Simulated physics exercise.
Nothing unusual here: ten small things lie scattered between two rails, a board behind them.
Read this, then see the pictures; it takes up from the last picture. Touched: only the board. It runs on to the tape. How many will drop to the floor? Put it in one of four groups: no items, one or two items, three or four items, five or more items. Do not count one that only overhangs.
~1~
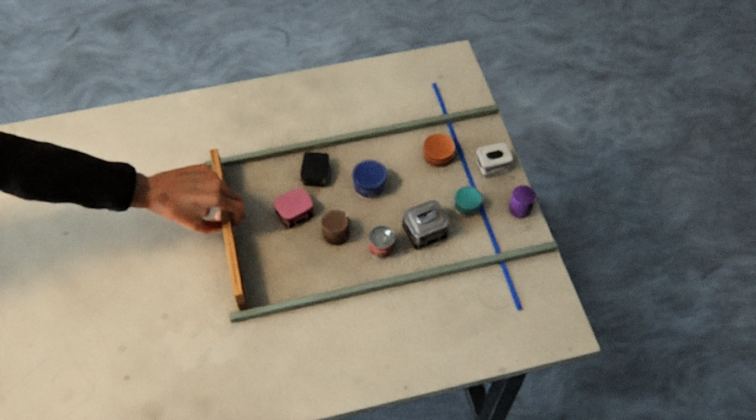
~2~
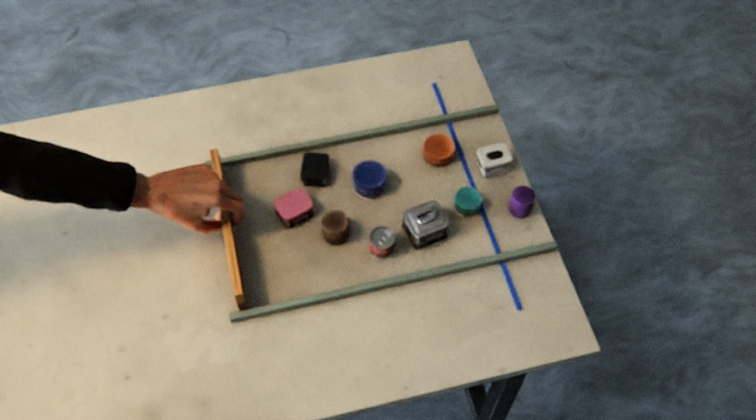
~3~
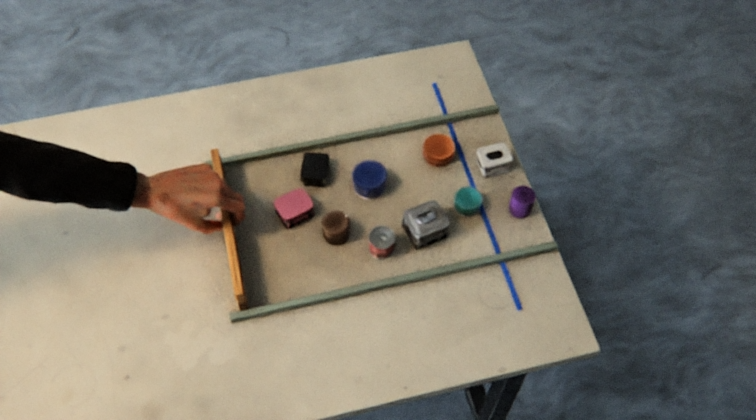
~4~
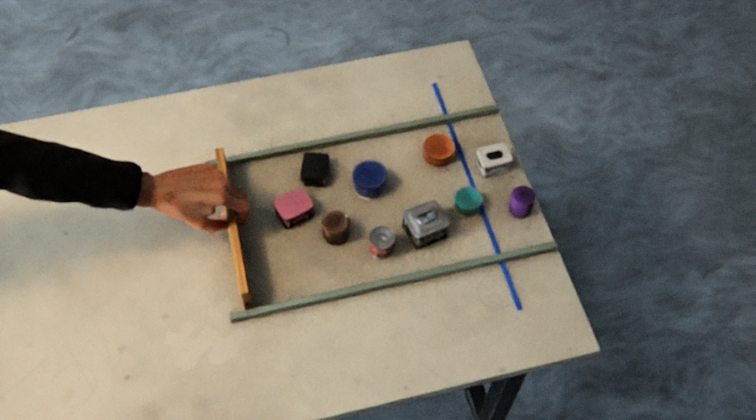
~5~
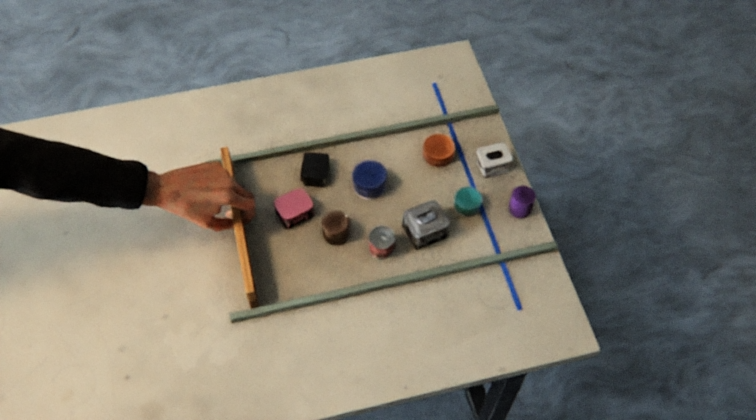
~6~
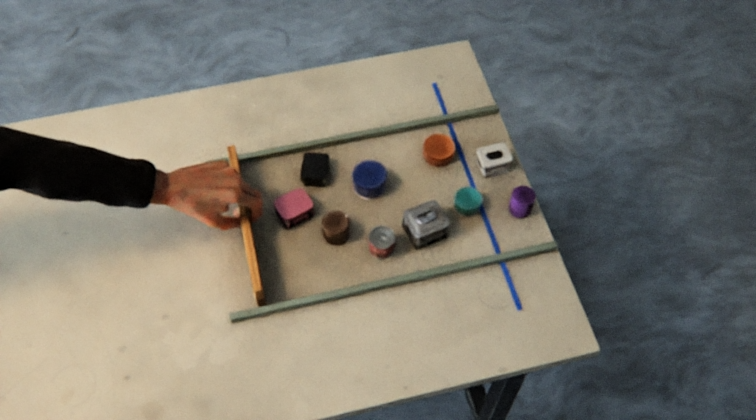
Group: One or two items.
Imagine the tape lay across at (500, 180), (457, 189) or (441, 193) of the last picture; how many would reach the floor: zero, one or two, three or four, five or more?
Place by place: 5 or more, then not one, then none.
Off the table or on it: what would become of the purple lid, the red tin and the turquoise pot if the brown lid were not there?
The purple lid ends up below - the red tin remains - the turquoise pot remains.
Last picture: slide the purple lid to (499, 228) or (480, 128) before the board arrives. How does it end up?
First: Gone; second: Gone.
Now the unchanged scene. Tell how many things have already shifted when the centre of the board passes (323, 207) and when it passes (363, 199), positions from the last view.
The count is 3 at the first point and 5 at the second.
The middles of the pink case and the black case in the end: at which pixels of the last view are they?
Going in order: First (488, 177), then (467, 133).
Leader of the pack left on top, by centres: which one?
I'd go with the white case.
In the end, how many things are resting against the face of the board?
Well, it touches 4.
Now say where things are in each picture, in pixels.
Purple lid (522, 202); white case (493, 160); turquoise pot (468, 202); board (228, 227); tape (473, 186), in the first picture.
White case (493, 160); board (228, 227), in the second picture.
Turquoise pot (468, 202); black case (315, 170), in the third picture.
Purple lid (522, 202); red tin (382, 243), in the fourth picture.
White case (493, 160); blue tin (370, 180), in the fifth picture.
Purple lid (522, 202); white case (493, 160); turquoise pot (468, 202); board (246, 223); tape (473, 186), in the sixth picture.
Early on, none off yet; purple lid at rest near (522, 202); white case at rest near (493, 160); turquoise pot at rest near (468, 202).
Finally, the number that fall off is one or two; lost, purple lid.
